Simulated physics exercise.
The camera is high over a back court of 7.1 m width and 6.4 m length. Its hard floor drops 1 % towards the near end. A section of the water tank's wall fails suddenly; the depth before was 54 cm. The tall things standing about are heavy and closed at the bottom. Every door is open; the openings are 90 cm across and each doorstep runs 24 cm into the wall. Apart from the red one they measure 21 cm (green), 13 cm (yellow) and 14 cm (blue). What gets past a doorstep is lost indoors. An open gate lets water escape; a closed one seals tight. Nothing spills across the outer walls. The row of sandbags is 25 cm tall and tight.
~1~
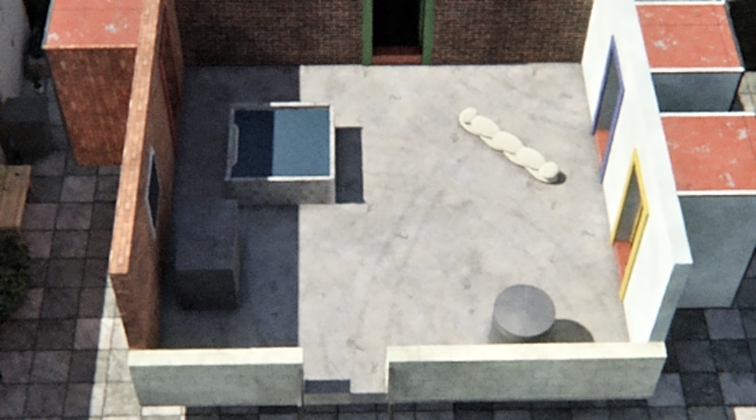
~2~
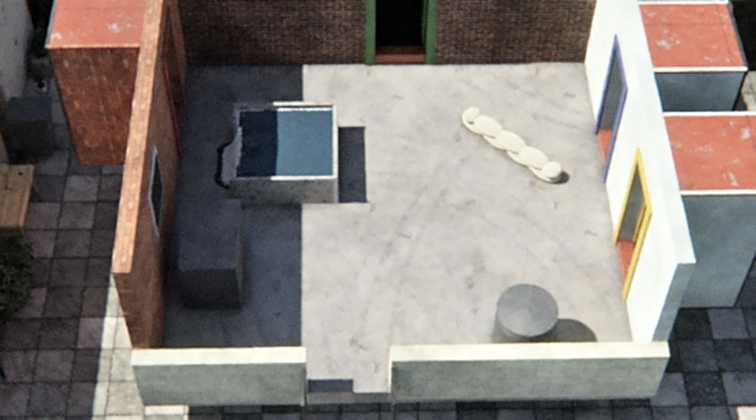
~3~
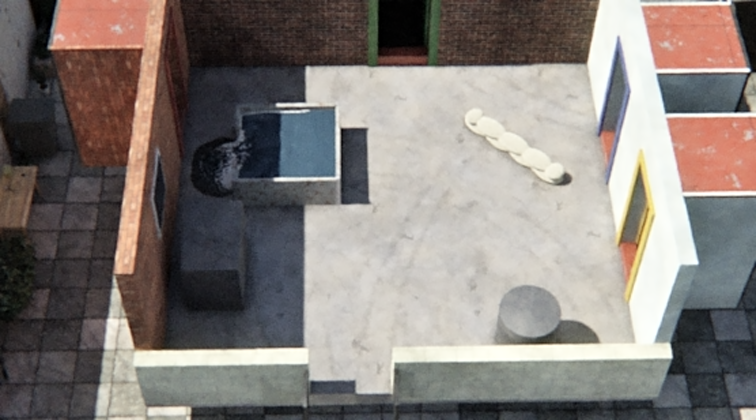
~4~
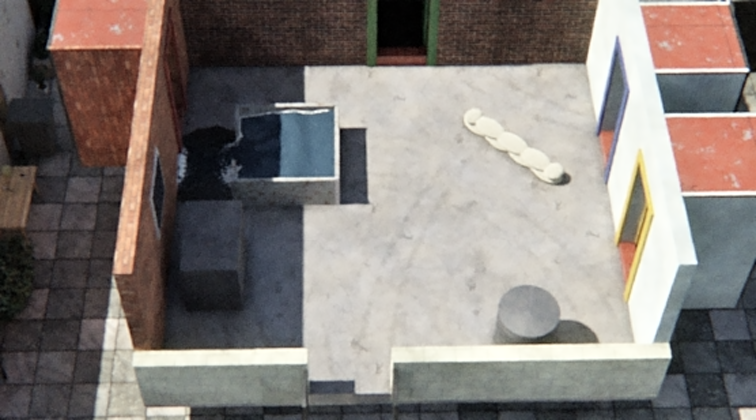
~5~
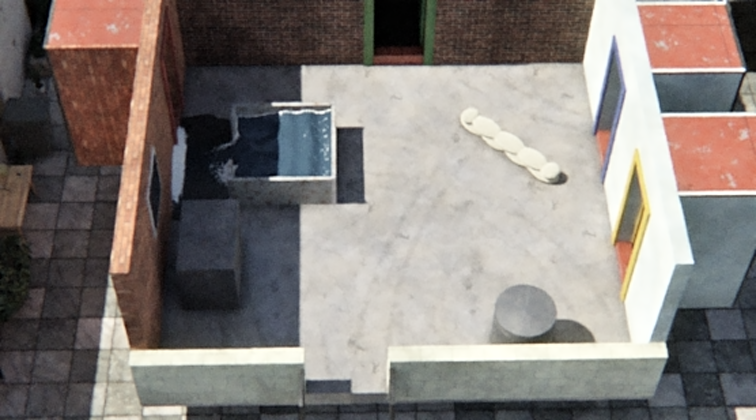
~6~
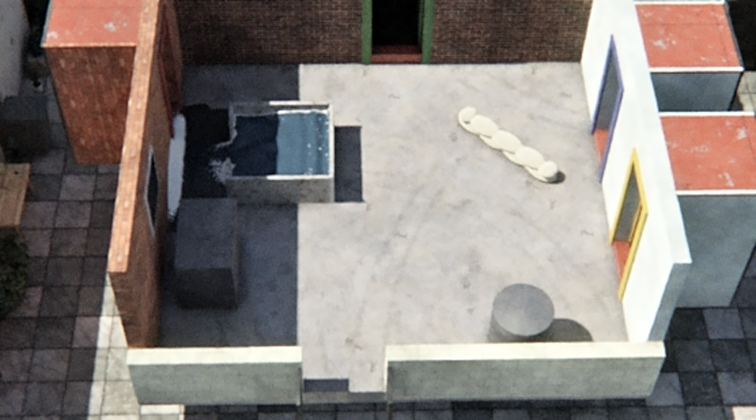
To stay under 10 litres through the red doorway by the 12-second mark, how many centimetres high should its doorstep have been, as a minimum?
Close to 23 cm is just enough.
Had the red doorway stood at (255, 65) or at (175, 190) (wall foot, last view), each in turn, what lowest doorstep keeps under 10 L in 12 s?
Roughly 8.0 and 31 cm.
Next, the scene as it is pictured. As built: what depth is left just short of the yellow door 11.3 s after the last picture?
Some 4.0 cm.
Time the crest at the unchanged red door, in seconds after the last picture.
Around 0.6 s.
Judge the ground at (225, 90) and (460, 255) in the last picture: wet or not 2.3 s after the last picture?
In turn: Wet, dry.
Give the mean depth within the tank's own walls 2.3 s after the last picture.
Some 23 cm.
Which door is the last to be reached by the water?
Last comes the yellow one.
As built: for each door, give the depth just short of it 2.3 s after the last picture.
Depths in cm: Red 13, green 1, yellow 0, blue 0.
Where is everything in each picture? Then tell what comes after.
In the first frame, still water, 54 cm deep, in the water tank at (281, 144); the red door at (171, 90) is dry.
In the second frame, the gap is at (237, 159), the front 0.3 m out at (221, 182); the back of the water tank holds 54 cm.
In the third frame, the front is at (198, 181), 0.7 m from the gap at (240, 160); 0.6 m2 of floor is wet, 54 cm left at the back.
In the fourth frame, the gap is at (239, 161), the front 1.0 m out at (178, 196); the back of the water tank holds 53 cm.
In the fifth frame, water pours out at (235, 159) and has run 1.1 m, to (173, 212); about 7 cm deep outside, 48 cm at the back.
In the sixth frame, water pours out at (233, 157) and has run 1.3 m, to (169, 226); about 8 cm deep outside, 45 cm at the back; water is at the red door at (170, 89).
Then, 0.7 s after the last picture water covers 10 % of the floor, deepest (36 cm) near (174, 171); 23 cm at the red door, 4 litres in over its 22 cm doorstep.
Then, 2.3 s after the last picture water covers 25 % of the floor, deepest (24 cm) near (155, 369); 13 cm at the red door, 11 litres in over its 22 cm doorstep.
Then, 11.3 s after the last picture water covers 90 % of the floor, deepest (10 cm) near (546, 374); 4 cm at the red door, 11 litres in over its 22 cm doorstep.
At the red door as built, the water peaked near 23 cm, 0.5 s after the last picture.
Run again over the same 12 s with other heights there, 20 litres in over 19.5 cm, 3 litres over 26.5 cm. The limit of 10 litres is kept from about 23 cm up.
